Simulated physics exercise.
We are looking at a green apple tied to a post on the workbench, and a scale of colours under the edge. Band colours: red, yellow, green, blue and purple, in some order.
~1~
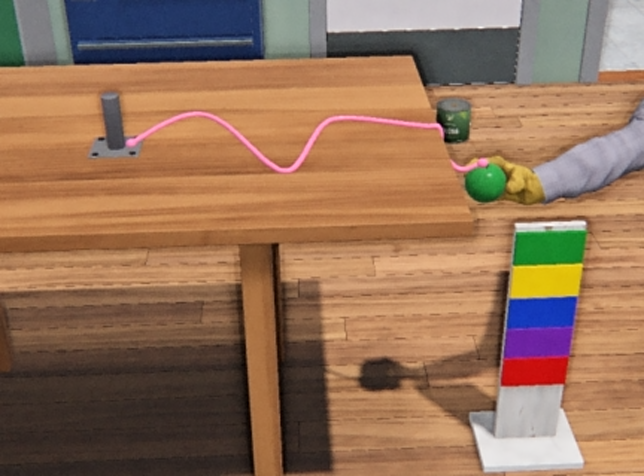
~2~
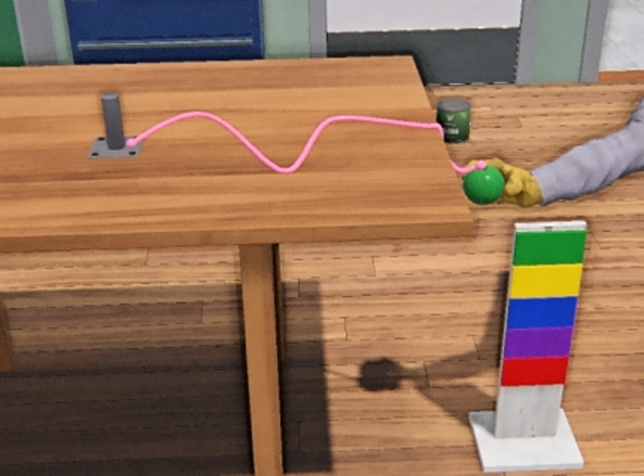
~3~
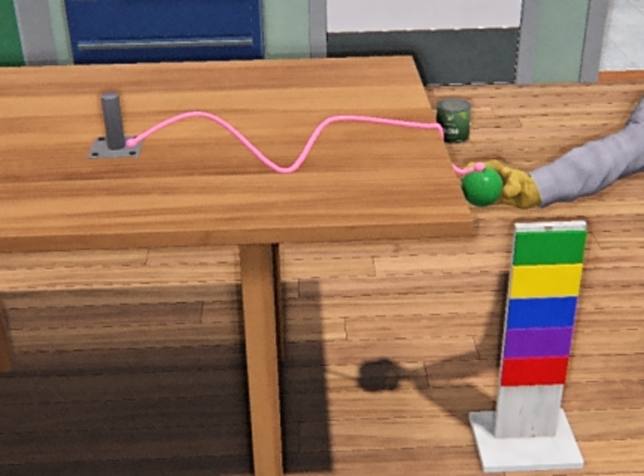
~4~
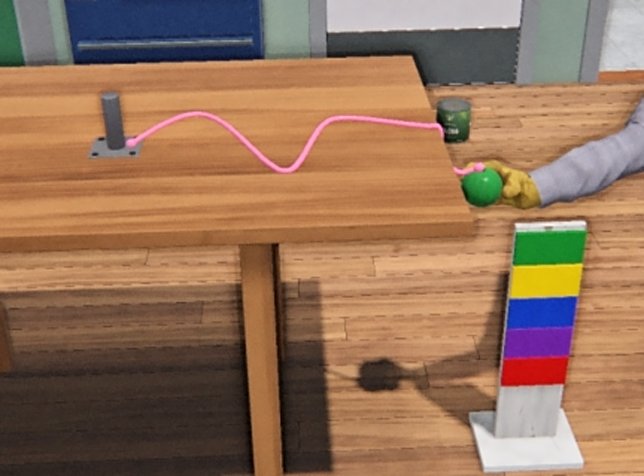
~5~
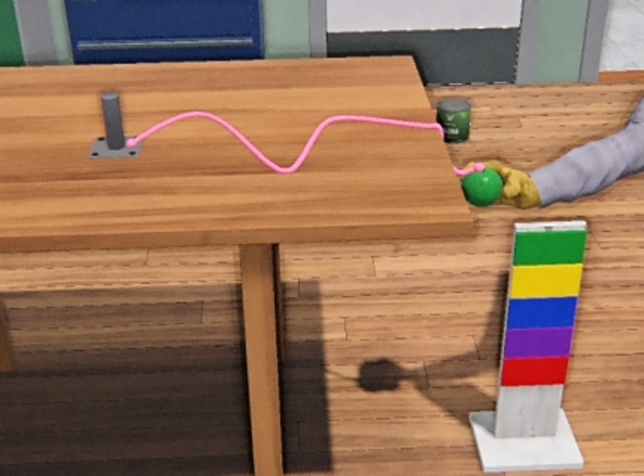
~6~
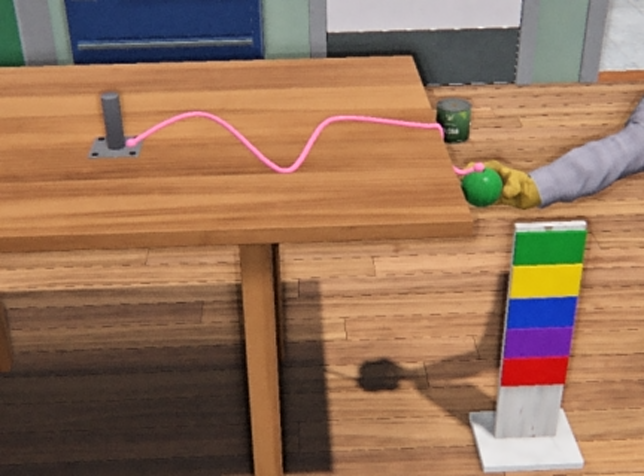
At the start, a gloved hand holds a green ball-like object just past the right edge of a wooden workbench, with a wavy pink cord running from a metal post, above a colour-banded scale. The hand and ball shift very slightly, then stay nearly still while the cord keeps its curves.
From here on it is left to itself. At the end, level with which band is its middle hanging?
Level with red.
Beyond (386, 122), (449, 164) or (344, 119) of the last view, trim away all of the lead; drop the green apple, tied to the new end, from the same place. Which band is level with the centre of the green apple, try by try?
First cut: Yellow; second: Purple; third: Green.
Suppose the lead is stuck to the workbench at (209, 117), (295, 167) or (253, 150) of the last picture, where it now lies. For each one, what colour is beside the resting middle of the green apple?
First try purple, second try yellow, third try blue.
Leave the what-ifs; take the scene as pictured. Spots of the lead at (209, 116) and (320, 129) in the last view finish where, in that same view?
In that view they sit near (246, 141) and near (437, 195).
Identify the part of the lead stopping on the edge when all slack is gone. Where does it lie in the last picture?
The piece you want is at about (303, 157).
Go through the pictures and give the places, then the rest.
In the first picture, green apple (485, 183); green (550, 250); yellow (546, 282); blue (542, 314); purple (539, 344); red (535, 373).
In the second picture, green apple (483, 185); lead through (162, 126) (232, 131) (281, 171) (318, 131) (403, 124).
In the third picture, green apple (482, 187).
In the fourth picture, green apple (482, 187); lead through (162, 126) (232, 131) (281, 171) (318, 131) (403, 124).
In the fifth picture, green apple (482, 187).
In the sixth picture, green apple (482, 187); lead through (162, 126) (232, 131) (281, 171) (318, 131) (403, 124).
Soon after, apple near (453, 374); level with red.
Then, apple near (413, 377); level with red.
At rest, apple near (425, 378); level with red. The red one.
